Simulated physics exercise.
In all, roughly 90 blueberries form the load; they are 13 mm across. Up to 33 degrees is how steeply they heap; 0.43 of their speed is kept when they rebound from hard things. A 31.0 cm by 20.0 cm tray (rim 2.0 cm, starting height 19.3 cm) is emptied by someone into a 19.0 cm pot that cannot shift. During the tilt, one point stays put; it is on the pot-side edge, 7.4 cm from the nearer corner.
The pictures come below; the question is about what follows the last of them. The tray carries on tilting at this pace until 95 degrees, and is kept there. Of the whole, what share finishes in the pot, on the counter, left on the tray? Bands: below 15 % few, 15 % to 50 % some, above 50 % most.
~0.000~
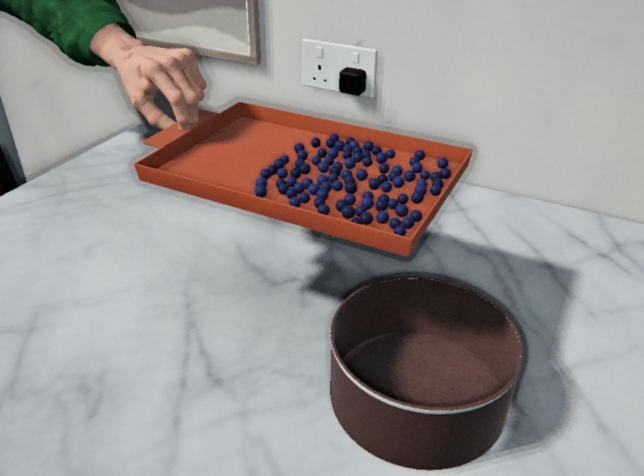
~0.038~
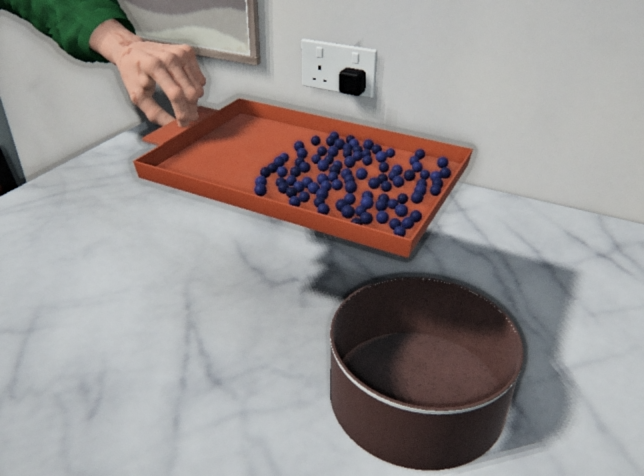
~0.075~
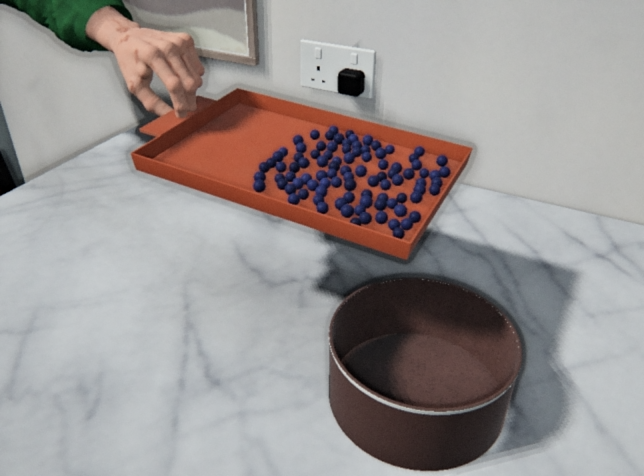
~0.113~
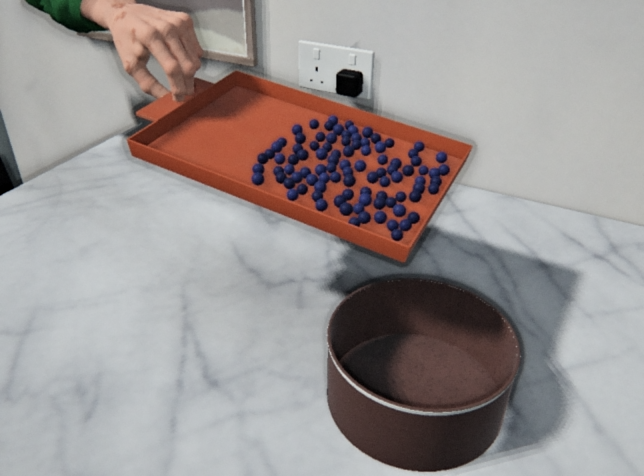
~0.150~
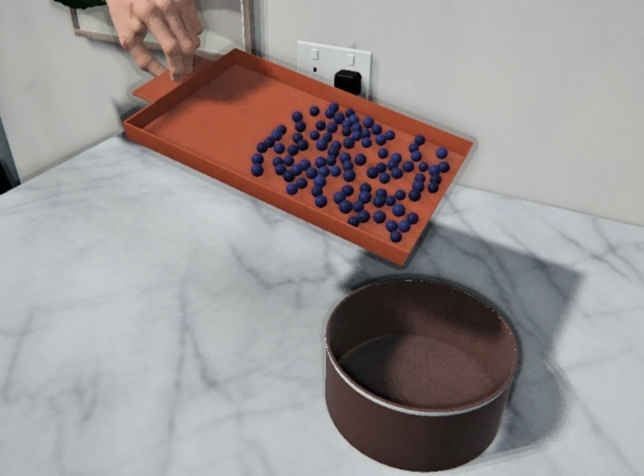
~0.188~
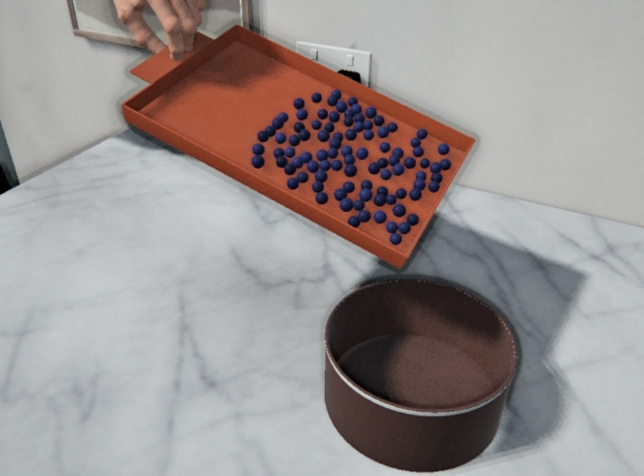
Result: Pot: Most, counter: Few, tray: Few.
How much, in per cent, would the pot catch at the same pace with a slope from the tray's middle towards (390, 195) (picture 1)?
Near 65 percent, give or take.
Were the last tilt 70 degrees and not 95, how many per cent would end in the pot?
In that case, near 25 percent.
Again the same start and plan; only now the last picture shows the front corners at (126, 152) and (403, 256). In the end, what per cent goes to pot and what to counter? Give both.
Per cent by place - pot 70, counter 25.
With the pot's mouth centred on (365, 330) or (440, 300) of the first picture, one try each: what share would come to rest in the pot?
About 65 percent the first time and about 80 percent the second.
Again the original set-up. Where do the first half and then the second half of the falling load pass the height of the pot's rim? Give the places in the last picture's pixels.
At roughly (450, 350) first, later on at (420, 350).
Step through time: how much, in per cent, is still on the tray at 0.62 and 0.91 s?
Roughly 95 then 30.
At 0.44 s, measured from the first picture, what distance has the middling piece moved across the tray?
It has moved some 6 cm from its start.
Then, at 0.44 s, tilt 56 degrees; the tray holds 100 %, the pot 0 %.
Then, at 0.62 s, tilt 83 degrees; the tray holds 95 %, the pot 0 %.
After 0.91 s, tilt 95 degrees; the tray holds 30 %, the pot 25 %.
By 1.8 s all is still; pot 95 %, counter 5 %, tray 0 %.
